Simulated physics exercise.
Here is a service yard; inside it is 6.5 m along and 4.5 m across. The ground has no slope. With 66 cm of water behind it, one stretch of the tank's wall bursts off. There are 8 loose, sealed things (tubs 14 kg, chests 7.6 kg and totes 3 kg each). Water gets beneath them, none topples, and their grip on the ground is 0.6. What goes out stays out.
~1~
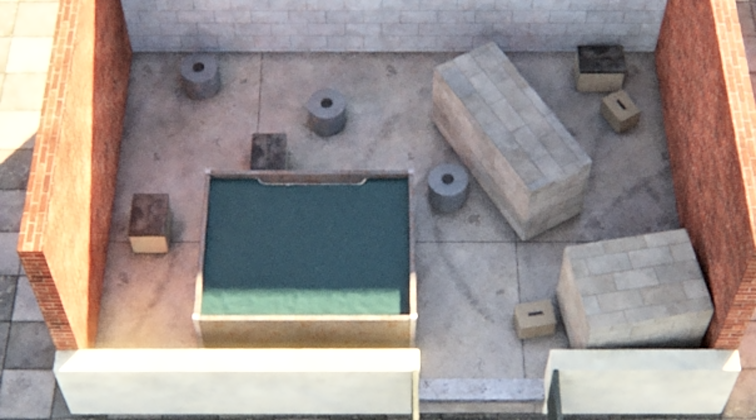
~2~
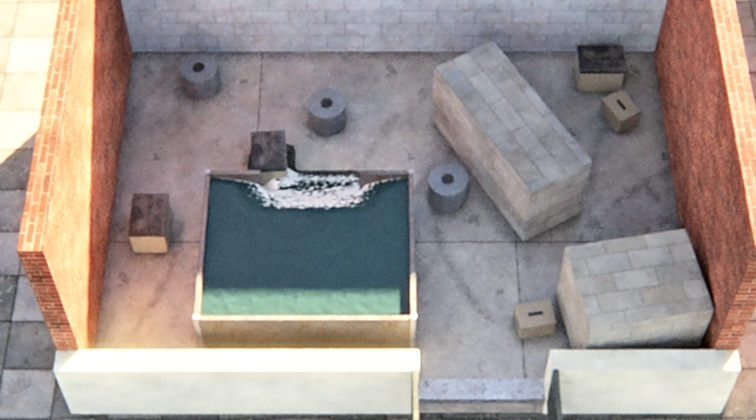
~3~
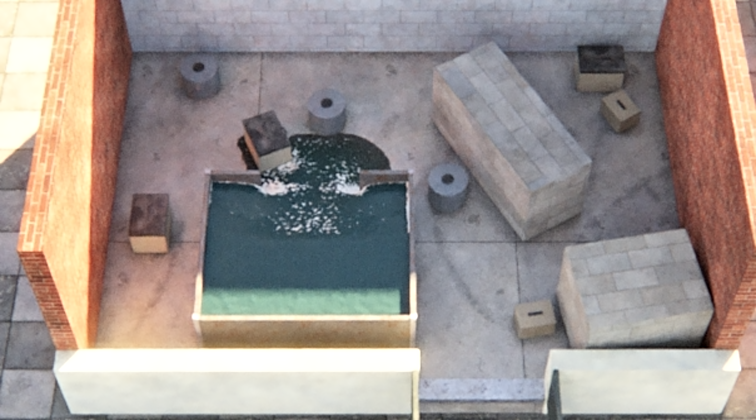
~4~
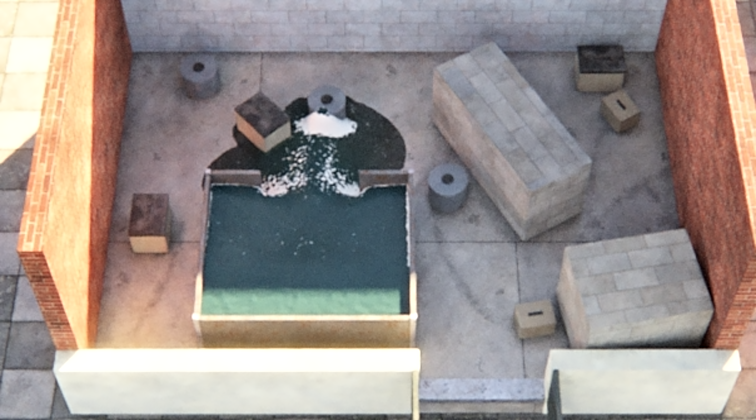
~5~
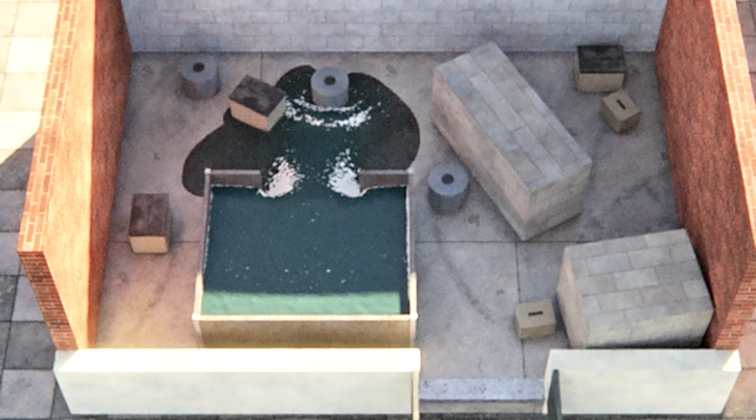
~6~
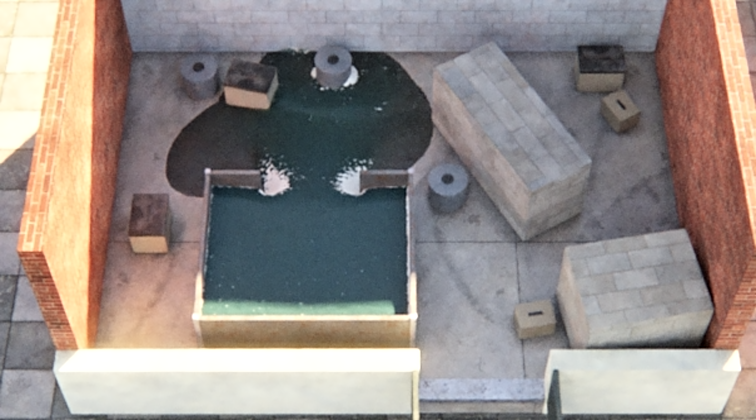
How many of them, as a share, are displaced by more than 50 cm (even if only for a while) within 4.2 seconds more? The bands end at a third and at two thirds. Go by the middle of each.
Share: Two thirds or more.
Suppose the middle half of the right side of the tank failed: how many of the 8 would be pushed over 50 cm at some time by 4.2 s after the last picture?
In that case 4 of them.
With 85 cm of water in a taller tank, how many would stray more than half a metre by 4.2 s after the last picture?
In that case 6 of them.
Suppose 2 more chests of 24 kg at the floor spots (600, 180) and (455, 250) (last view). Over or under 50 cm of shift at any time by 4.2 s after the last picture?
In turn: Short of it, under.
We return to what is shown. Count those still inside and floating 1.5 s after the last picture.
At that moment 3.
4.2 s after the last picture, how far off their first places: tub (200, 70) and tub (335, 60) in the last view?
In that order: 300 cm, 80 cm.
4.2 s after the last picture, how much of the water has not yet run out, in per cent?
Some 100 per cent remains.
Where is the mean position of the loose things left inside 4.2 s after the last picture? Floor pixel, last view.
Around (390, 251).
Then, 0.4 s after the last picture 2 of 8 are over 50 cm from their spots; 1 afloat.
Then, 1.5 s after the last picture 3 of 8 are over 50 cm from their spots; 3 afloat.
Then, 2.8 s after the last picture 6 of 8 are over 50 cm from their spots; 5 afloat.
Then, 4.2 s after the last picture 6 of 8 are over 50 cm from their spots, and 6 have been at some point; 6 afloat.
